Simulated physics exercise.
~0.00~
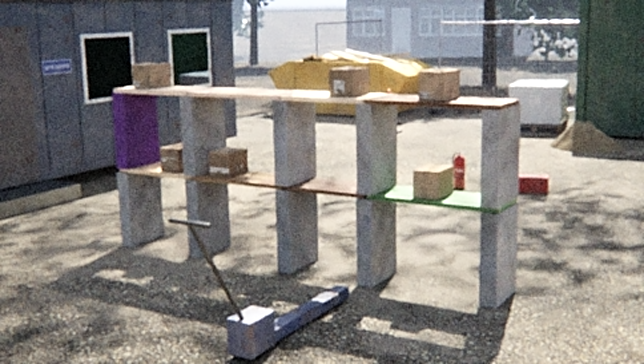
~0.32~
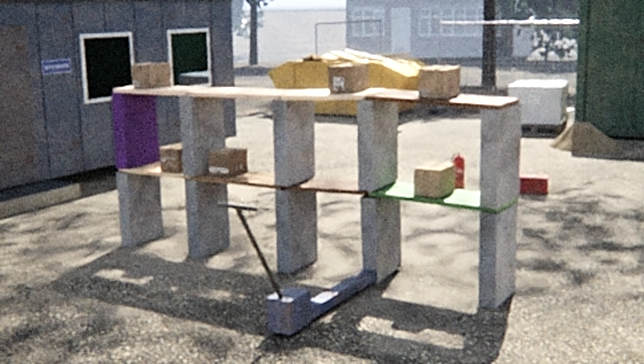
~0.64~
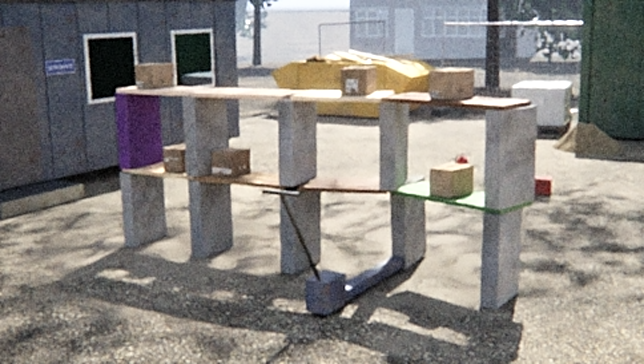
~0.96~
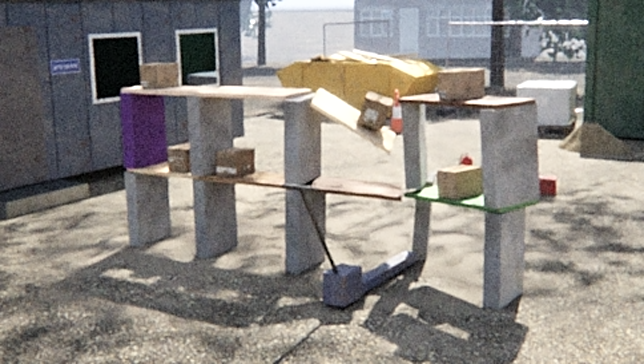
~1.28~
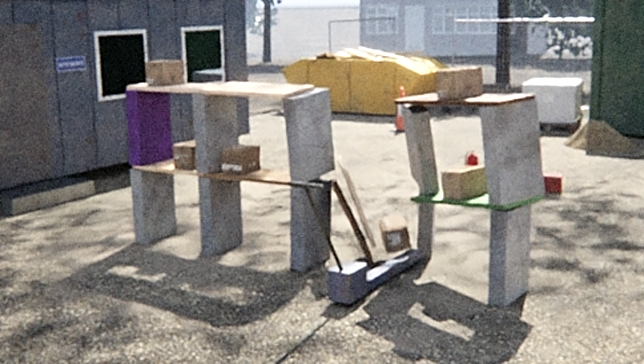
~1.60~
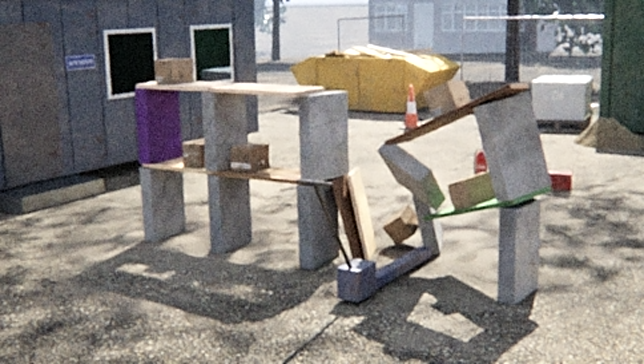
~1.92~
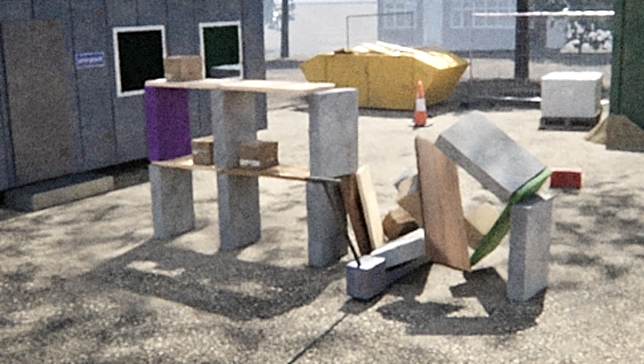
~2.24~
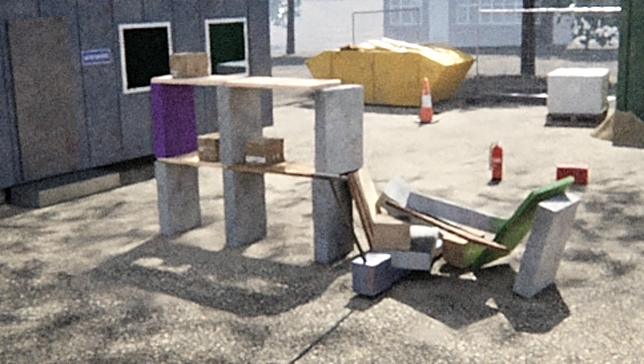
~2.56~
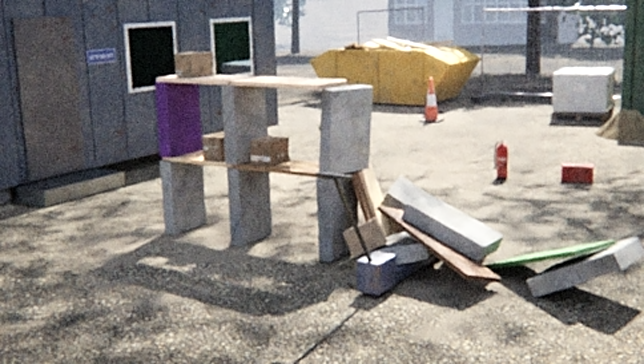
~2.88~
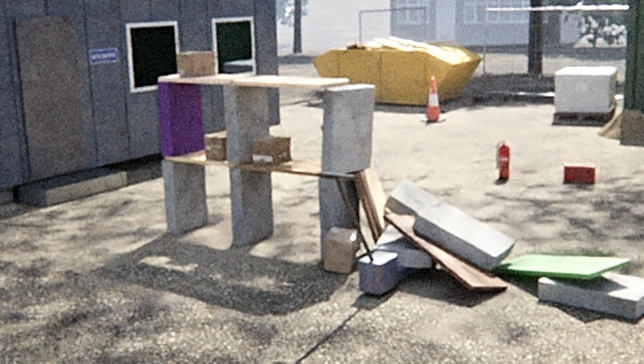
Building site with a low jack pushing out an upright, the right half of a two-tier block-and-board stack collapsing, purple upright still standing.
